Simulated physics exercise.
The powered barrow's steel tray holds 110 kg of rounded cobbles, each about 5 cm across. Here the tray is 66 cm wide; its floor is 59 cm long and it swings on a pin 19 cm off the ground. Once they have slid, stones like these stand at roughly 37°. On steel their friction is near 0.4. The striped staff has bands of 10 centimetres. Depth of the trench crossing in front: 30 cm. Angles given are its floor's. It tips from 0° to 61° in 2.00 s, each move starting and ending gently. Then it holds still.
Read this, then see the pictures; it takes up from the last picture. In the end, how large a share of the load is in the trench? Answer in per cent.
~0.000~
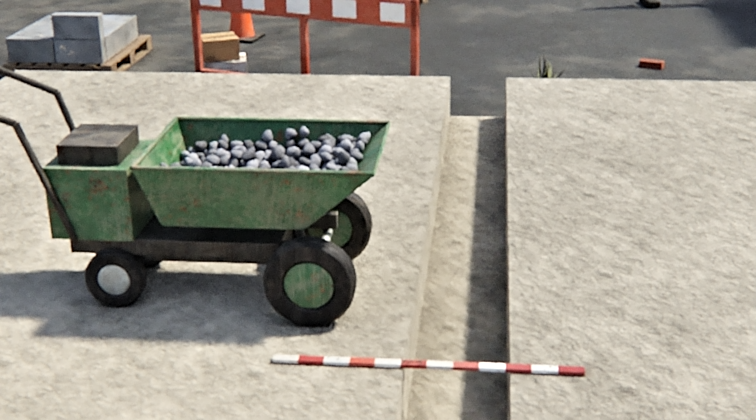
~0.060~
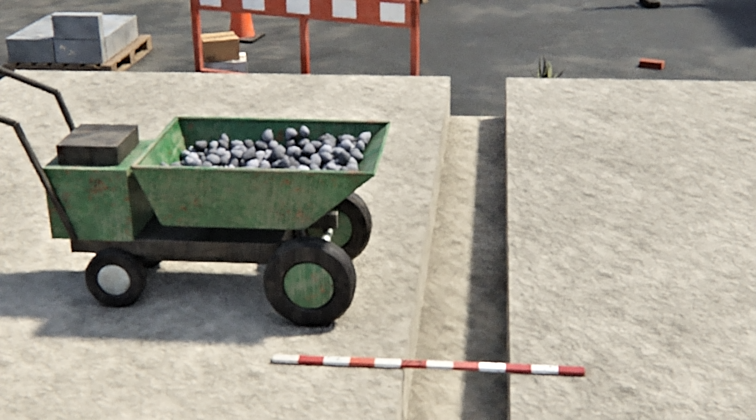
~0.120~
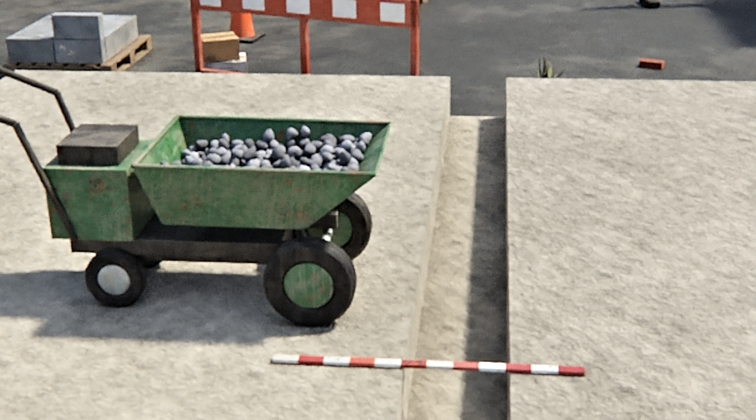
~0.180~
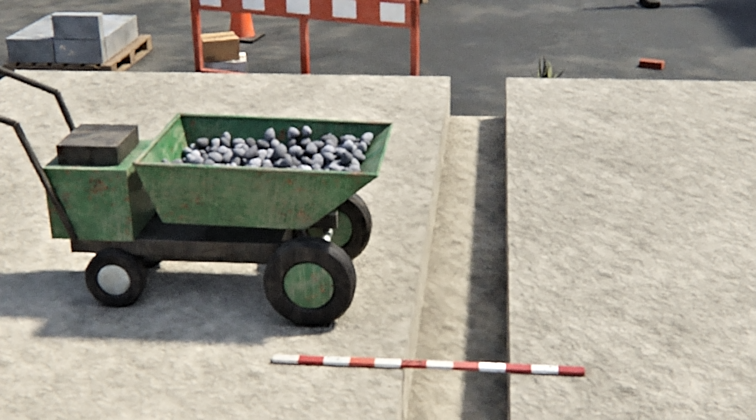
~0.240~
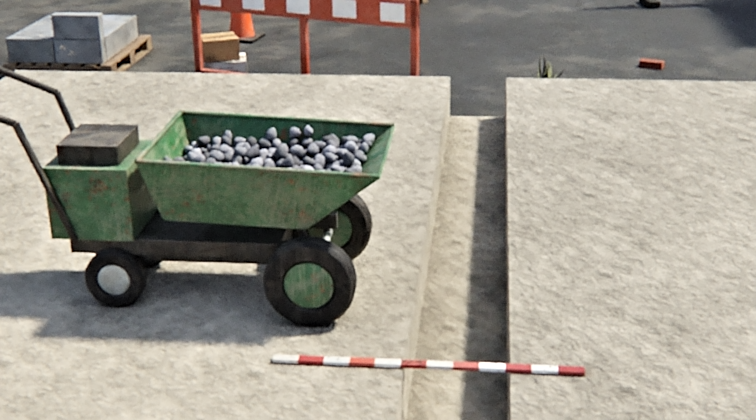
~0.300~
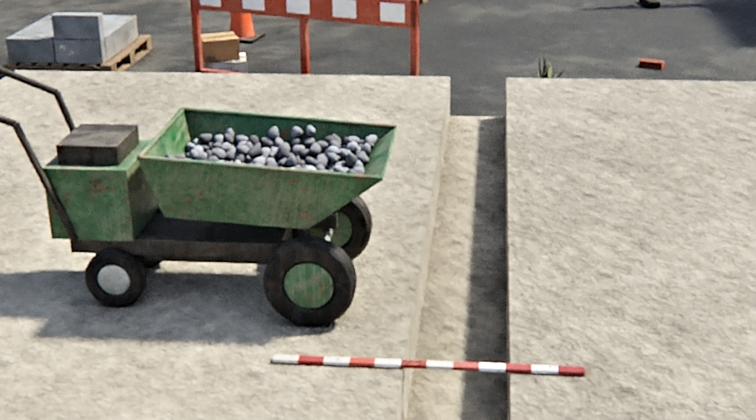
A share of roughly 88 %.
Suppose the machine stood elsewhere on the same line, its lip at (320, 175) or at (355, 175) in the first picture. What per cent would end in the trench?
I'd expect some 100 per cent, then some 100.
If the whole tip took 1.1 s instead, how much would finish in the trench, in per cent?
It would be near 80 percent.
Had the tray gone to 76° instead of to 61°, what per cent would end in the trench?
Trench share: Approx. 95%.
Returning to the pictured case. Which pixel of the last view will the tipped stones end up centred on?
Roughly (479, 341), I'd say.
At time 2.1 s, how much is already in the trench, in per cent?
Around 40 per cent of it, at that instant.
After 1.5 s the floor is at 51°; 100 % in the tray; the foremost stones are at (446, 226).
After 2.1 s the floor is at 61°; 53 % in the tray, 41 % in the trench, 6 % past the trench; the foremost stones are at (554, 293).
After 2.5 s the floor is at 61°; 25 % in the tray, 64 % in the trench, 11 % past the trench; the foremost stones are at (614, 303).
After 4.4 s the floor is at 61°; 0 % in the tray, 88 % in the trench, 12 % past the trench; the foremost stones are at (636, 303).
